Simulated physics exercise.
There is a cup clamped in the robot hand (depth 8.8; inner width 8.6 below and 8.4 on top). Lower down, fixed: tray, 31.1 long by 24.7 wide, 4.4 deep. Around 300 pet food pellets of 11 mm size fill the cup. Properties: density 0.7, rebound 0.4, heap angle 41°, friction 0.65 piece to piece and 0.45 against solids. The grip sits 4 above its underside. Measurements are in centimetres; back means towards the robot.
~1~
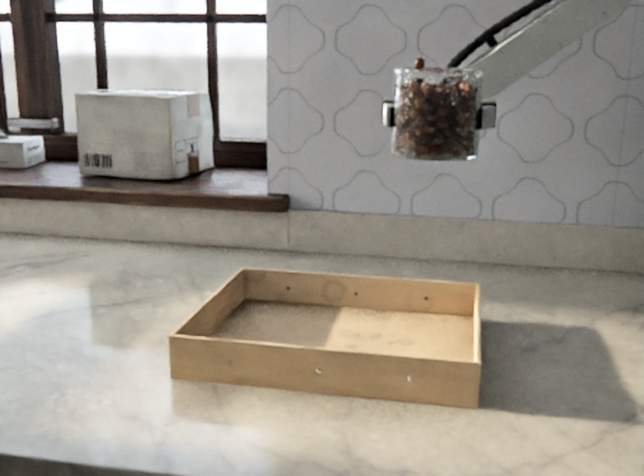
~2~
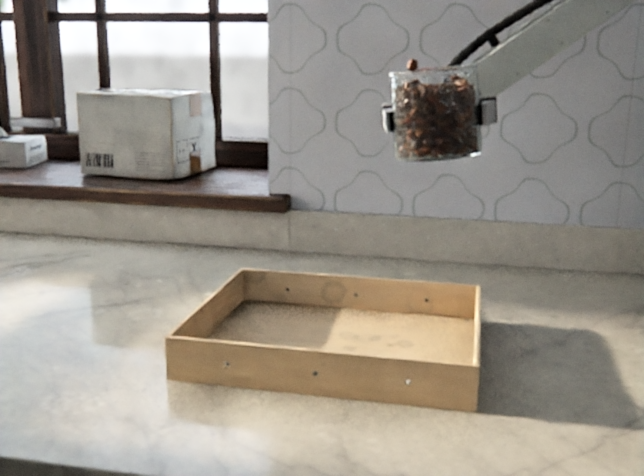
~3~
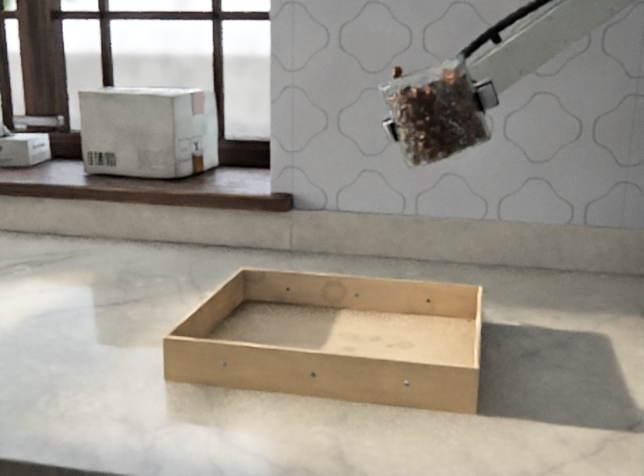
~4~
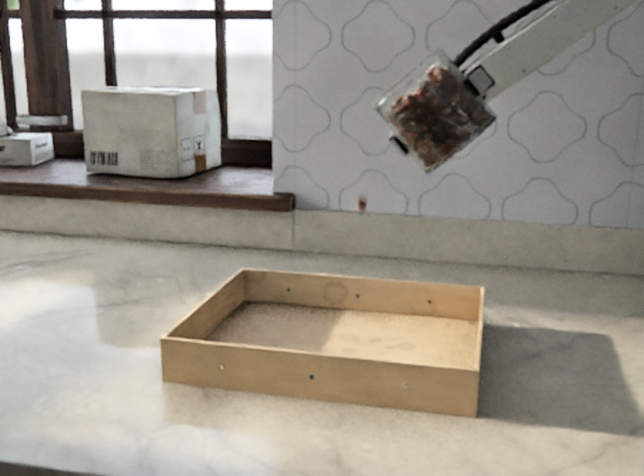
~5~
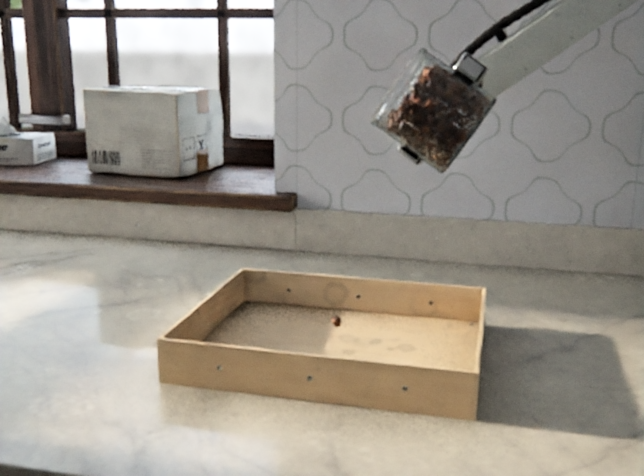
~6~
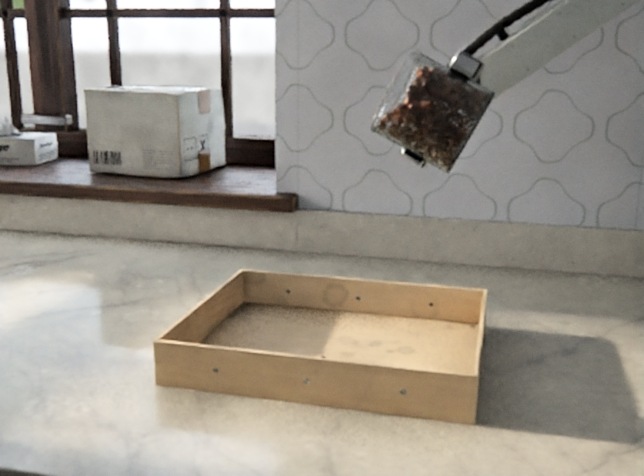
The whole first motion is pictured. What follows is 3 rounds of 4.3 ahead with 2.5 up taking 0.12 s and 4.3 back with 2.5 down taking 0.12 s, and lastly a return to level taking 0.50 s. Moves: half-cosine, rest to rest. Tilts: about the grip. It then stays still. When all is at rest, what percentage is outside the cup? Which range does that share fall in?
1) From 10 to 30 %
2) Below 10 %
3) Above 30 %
The answer is 3.
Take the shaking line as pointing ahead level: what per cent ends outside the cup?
I'd say close to 40 per cent.
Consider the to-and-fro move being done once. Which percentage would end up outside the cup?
Near 40 per cent.
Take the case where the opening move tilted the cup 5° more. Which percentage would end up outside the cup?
Expected: Around 75 %.
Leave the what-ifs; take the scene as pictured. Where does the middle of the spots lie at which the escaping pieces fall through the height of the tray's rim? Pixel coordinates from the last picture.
Estimated centre around (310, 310) in pixels.
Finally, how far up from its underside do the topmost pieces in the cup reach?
Around 6.0 cm above the underside.
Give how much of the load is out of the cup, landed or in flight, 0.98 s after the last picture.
I'd put it at some 65 percent.
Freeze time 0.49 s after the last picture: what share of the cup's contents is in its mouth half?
About 55 percent.
Then, 0.49 s on, tilted 63° forward, highest piece 28 above the table; 147 in the cup, 110 in the tray, 48 in flight or on a rim.
Then, 0.98 s on, tilted 30° forward, highest piece 30 above the table; 199 in the tray, 105 in the cup, 1 on the table or floor.
Then, 1.42 s on, level, highest piece 29 above the table; 199 in the tray, 105 in the cup, 1 on the table or floor.
Then, 2.47 s on, level, highest piece 29 above the table; 199 in the tray, 105 in the cup, 1 on the table or floor.
In the end, 199 in the tray, 105 in the cup, 1 on the table or floor. That is 66 % outside the cup.
